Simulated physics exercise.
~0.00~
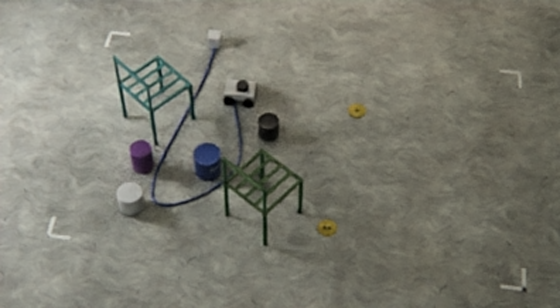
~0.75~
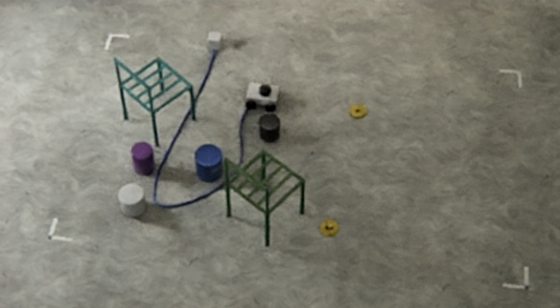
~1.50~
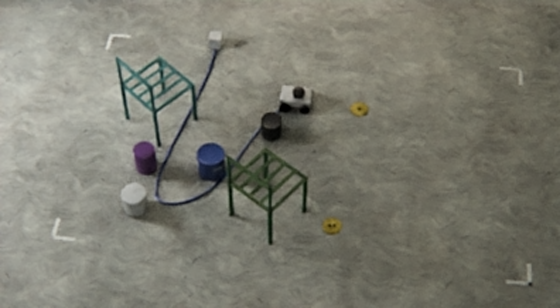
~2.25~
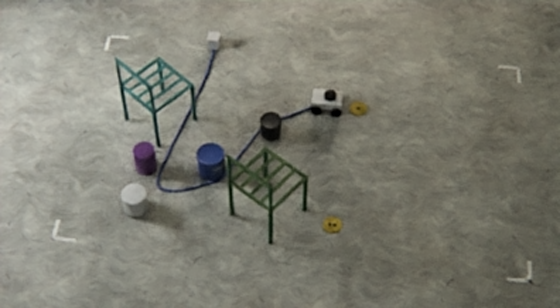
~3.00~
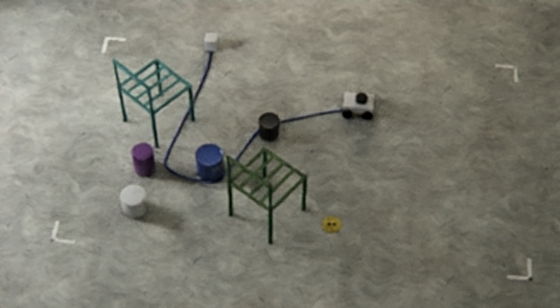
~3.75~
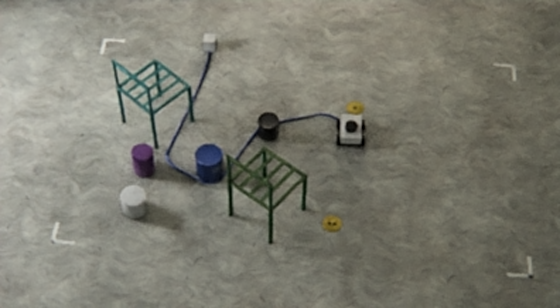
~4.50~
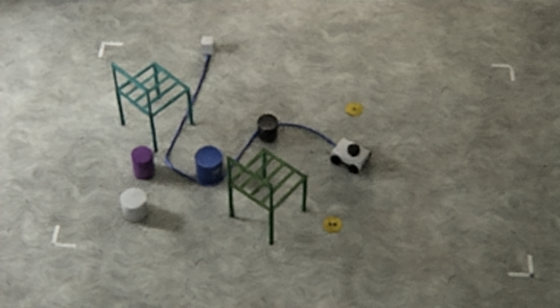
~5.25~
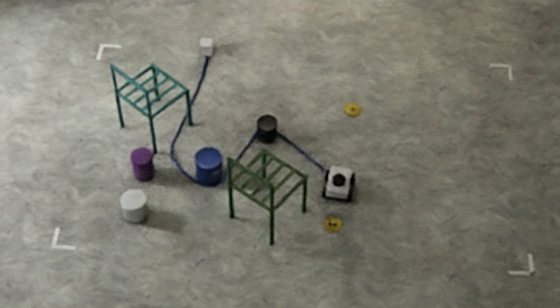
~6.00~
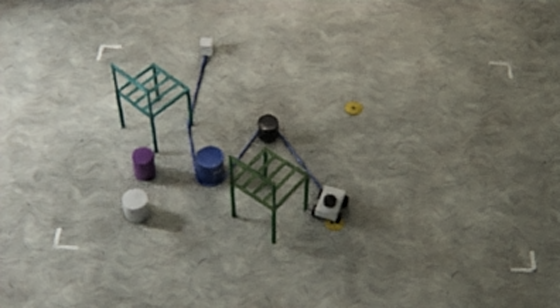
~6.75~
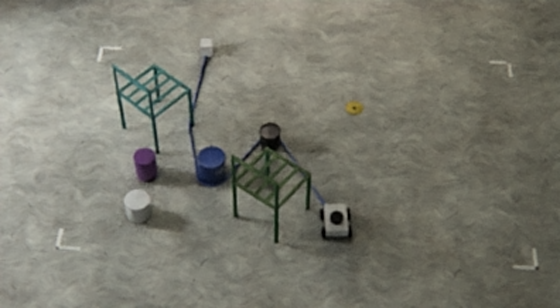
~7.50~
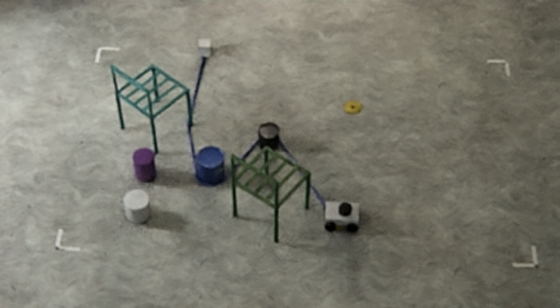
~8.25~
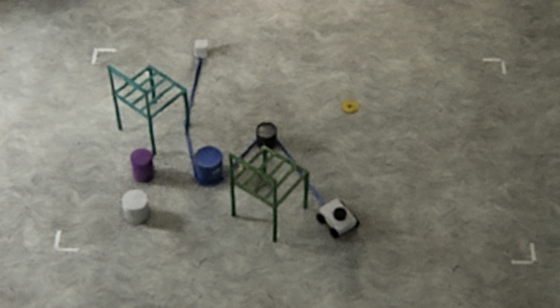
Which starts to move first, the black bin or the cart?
The cart moves first, setting off at the start, while the black bin shifts slightly only much later, when the cart is near the lower yellow mark.
